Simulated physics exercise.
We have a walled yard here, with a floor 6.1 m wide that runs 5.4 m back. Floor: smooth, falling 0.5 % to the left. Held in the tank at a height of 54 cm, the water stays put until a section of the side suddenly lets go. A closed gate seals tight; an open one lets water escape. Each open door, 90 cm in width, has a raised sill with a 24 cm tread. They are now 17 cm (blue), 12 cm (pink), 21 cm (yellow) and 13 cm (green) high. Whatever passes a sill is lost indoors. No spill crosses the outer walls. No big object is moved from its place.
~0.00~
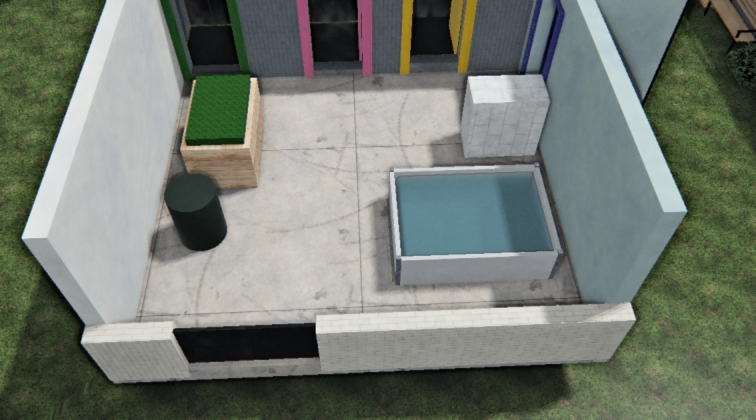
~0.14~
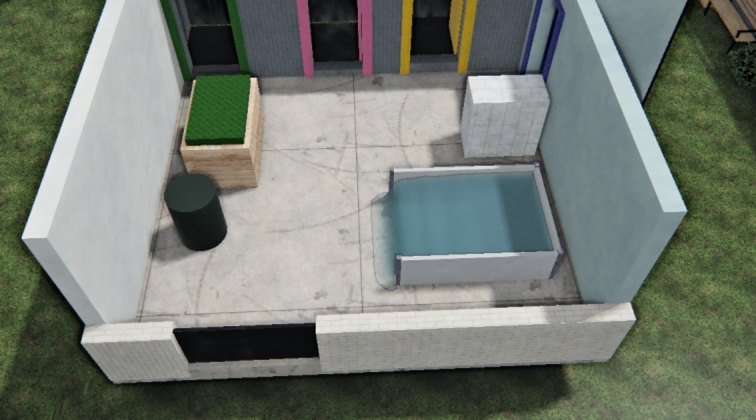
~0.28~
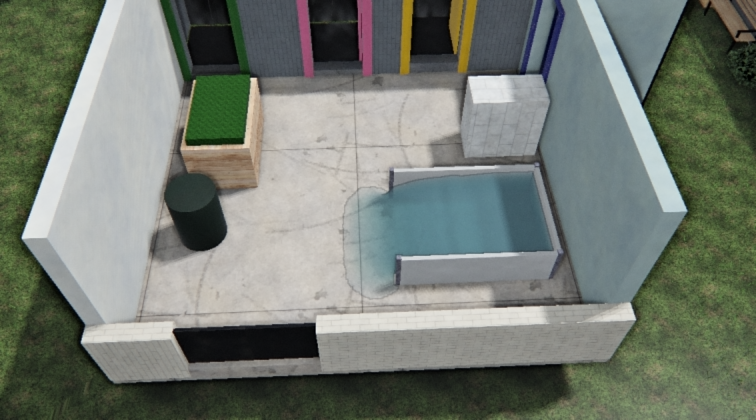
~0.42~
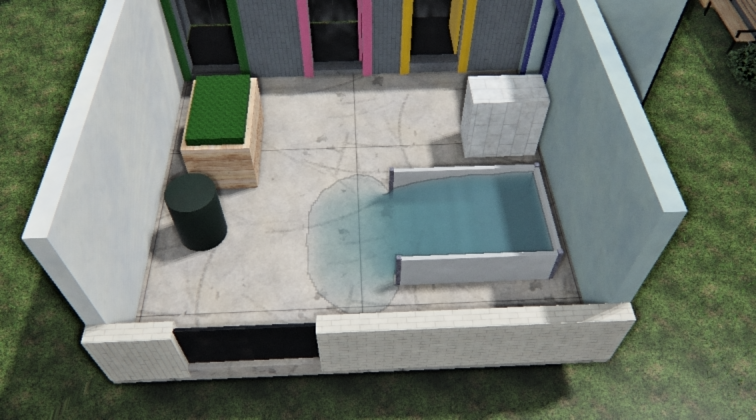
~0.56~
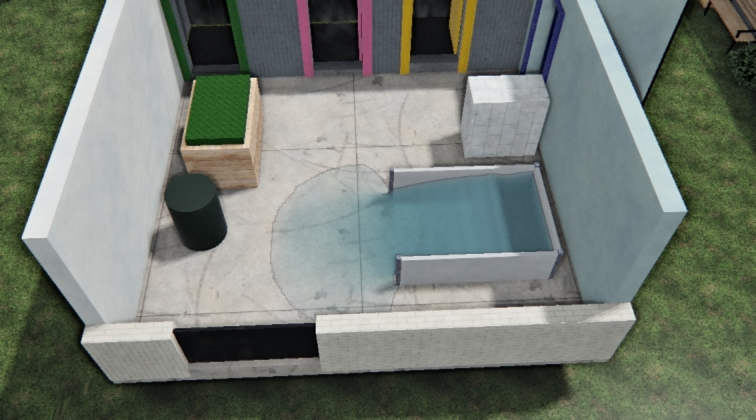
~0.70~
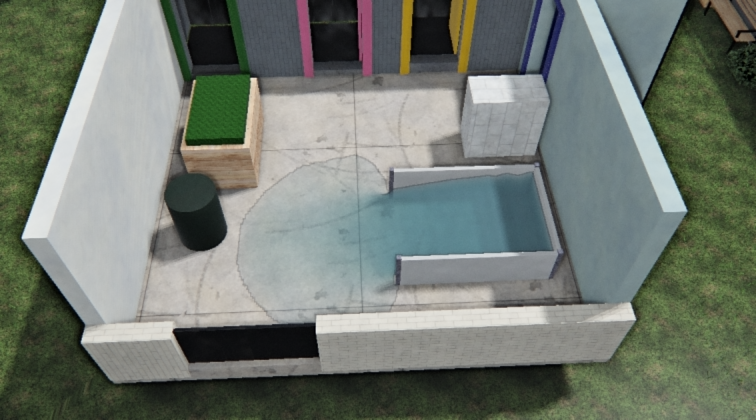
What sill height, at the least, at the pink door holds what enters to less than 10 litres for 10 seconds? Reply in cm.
A height of roughly 7 cm.
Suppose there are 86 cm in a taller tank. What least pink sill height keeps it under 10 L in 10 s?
Roughly 12.5 centimetres.
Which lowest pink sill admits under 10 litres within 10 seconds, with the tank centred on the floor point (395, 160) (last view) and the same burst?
Then about 11.5 centimetres at the least.
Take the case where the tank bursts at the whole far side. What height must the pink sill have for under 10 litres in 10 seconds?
I'd say close to 17 cm.
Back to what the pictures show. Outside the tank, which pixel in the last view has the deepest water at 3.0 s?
(194, 292).
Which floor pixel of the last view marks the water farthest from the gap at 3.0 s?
Lab note: Front tip approx. (184, 86).
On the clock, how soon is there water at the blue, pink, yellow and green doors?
Blue 6.5 s, pink 3.0 s, yellow 4.0 s, green 2.8 s.
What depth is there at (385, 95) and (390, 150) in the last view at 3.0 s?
0 and 0 cm.
After 1.4 s water covers 35 % of the floor, deepest (26 cm) near (226, 238); it has not reached the pink door.
After 3.0 s water covers 50 % of the floor, deepest (32 cm) near (194, 292); 3 cm at the pink door, 0 litres in over its 12 cm sill.
After 10.0 s water covers 95 % of the floor, deepest (12 cm) near (525, 124); 6 cm at the pink door, 0 litres in over its 12 cm sill.
At the pink door as built, the water arrived by 3.0 s and peaked near 10 cm at 6.4 s.
With a sill of 6 cm, 16 litres would have come in within the 10 s; with 8 cm, 4 litres. So under 10 litres takes about 7 cm.
